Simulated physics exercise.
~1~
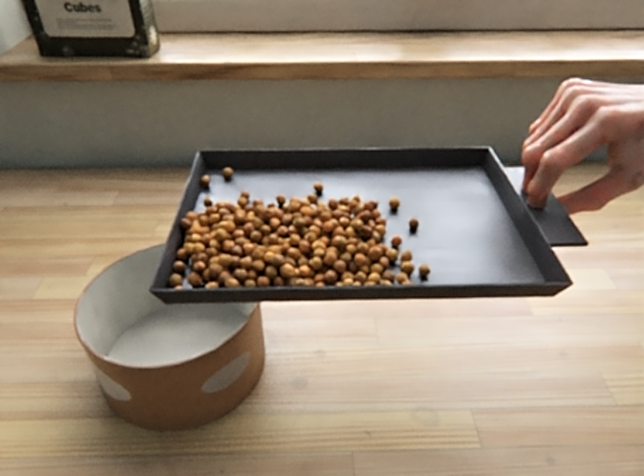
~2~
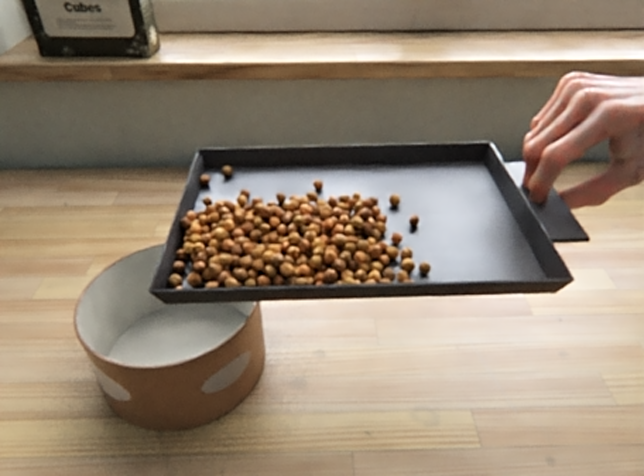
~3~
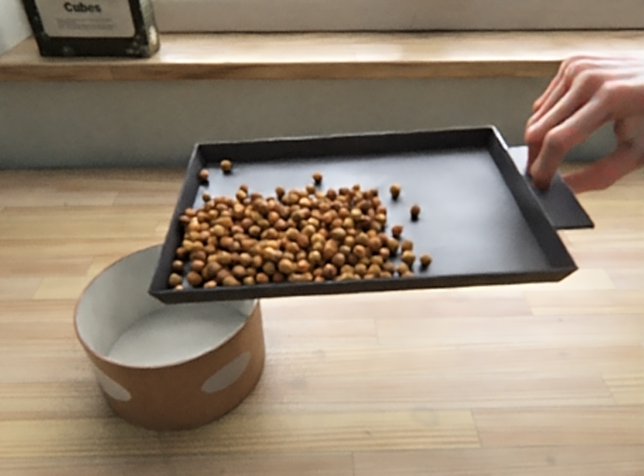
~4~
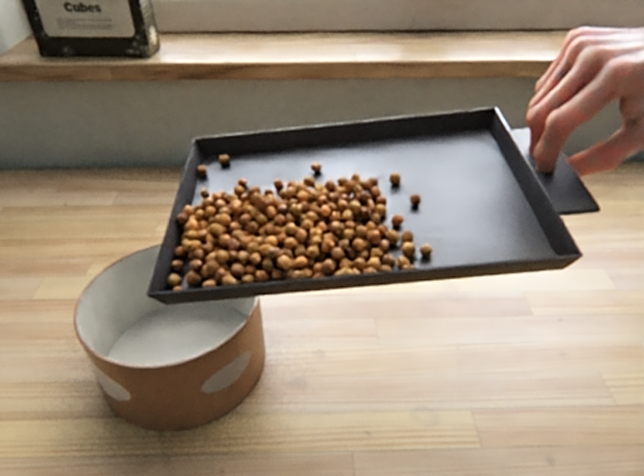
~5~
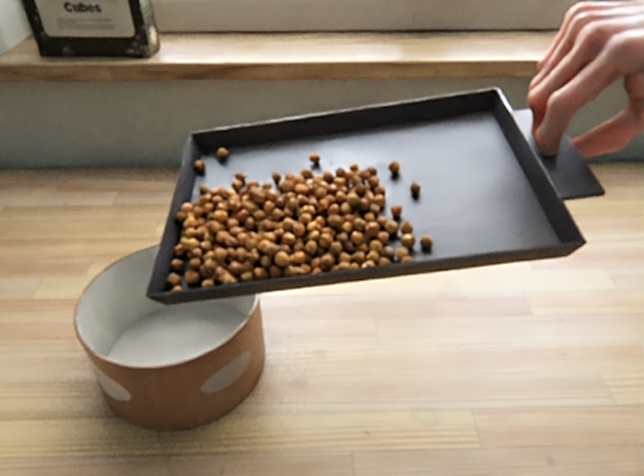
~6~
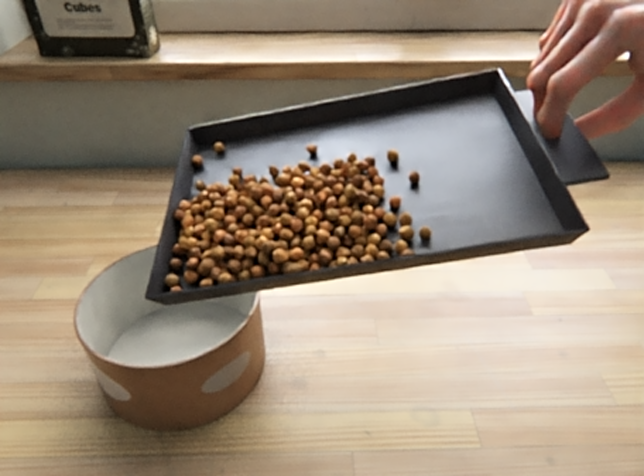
On a wooden kitchen counter, a hand raising the right side of a dark tray of roasted chickpeas above a round pot.
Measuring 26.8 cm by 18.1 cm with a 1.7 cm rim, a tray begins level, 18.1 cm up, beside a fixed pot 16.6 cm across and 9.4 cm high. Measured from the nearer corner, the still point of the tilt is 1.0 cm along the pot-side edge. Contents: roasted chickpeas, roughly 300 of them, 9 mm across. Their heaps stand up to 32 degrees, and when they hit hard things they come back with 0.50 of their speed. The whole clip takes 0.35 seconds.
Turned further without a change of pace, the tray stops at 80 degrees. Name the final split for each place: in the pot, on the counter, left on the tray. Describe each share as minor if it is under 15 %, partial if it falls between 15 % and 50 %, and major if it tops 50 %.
Pot: A little, counter: The main mass, tray: A little.
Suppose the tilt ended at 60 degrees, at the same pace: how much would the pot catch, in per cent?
That comes out at some 0 per cent.
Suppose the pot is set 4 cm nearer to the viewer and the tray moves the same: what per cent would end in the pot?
Estimated share: Around 40 in a hundred.
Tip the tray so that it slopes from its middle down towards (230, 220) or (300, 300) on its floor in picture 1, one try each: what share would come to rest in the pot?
Approximately 70 percent, then 0 percent.
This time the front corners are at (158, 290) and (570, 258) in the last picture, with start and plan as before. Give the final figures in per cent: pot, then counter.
Per cent by place - pot 0, counter 95.
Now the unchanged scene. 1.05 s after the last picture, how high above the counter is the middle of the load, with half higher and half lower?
The halfway mark sits at about 24 cm.
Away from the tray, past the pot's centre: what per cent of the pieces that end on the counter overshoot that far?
Share: Close to 70 %.
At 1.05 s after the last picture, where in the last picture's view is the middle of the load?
Approximately (169, 232) in the last view.
Then, 0.63 s after the last picture, tilt 45 degrees; the tray holds 100 %, the pot 0 %.
Then, 1.05 s after the last picture, tilt 66 degrees; the tray holds 90 %, the pot 0 %.
Then, 1.54 s after the last picture, tilt 80 degrees; the tray holds 25 %, the pot 0 %.
In the end, pot 0 %, counter 95 %, tray 5 %.
